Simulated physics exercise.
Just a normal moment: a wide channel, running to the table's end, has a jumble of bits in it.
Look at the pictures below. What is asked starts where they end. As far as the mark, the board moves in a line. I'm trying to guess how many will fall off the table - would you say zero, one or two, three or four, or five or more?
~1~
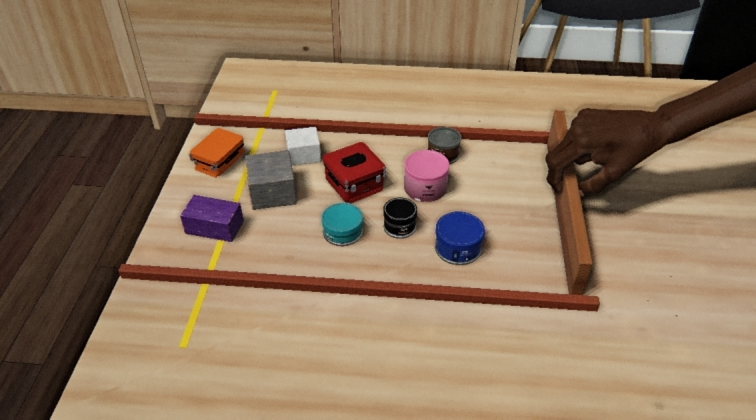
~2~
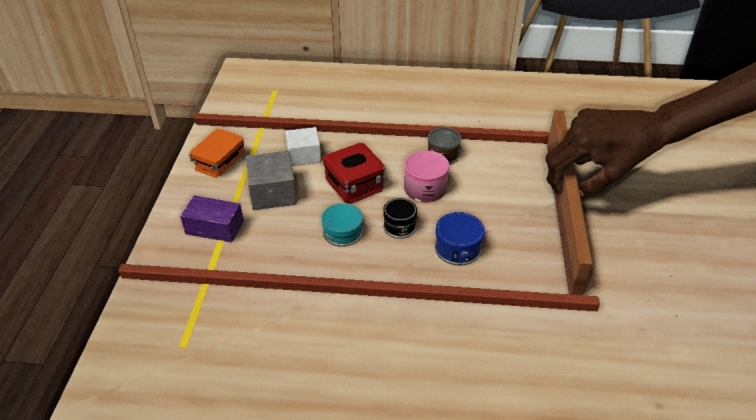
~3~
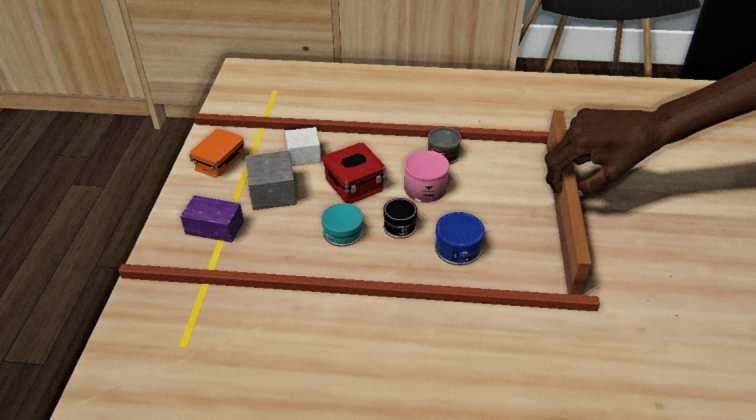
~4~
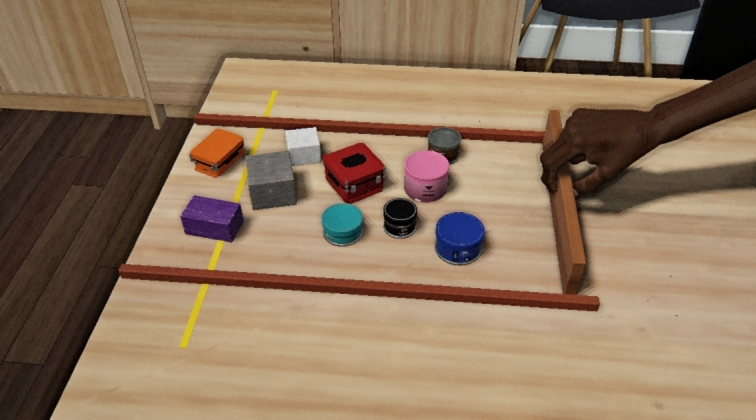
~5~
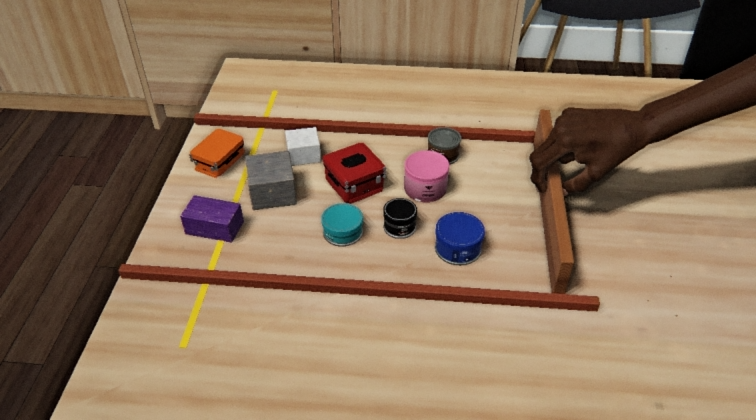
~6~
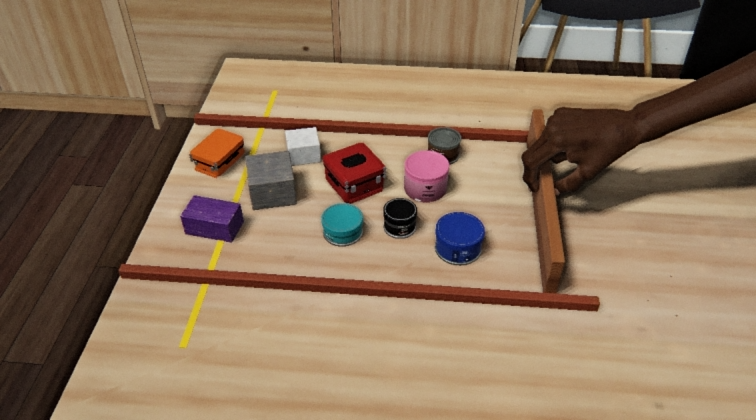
I would say one or two.
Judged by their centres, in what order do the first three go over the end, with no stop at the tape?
Order: Grey block, then orange case, then purple block.
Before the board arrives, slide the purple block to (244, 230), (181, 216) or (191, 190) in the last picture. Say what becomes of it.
Taking the three spots in turn, the purple block holds its place, then holds its place, then comes off.
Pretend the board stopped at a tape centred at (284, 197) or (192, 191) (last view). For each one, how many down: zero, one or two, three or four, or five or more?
Counts by place: Not one, then more than four.
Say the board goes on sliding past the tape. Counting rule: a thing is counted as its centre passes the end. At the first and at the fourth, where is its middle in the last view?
First: Around (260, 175). Next: Around (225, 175).
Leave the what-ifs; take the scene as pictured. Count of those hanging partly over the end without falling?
Answer: 3.
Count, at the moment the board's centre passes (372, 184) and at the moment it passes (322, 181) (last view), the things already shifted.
It comes to 7 for the first spot, 8 for the other.
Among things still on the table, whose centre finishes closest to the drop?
Foremost one: Orange case.
Soon after, none off yet; orange case at rest near (219, 154); purple block at rest near (213, 219); grey block at rest near (271, 180).
In the end, the number that fall off is one or two; gone, grey block.
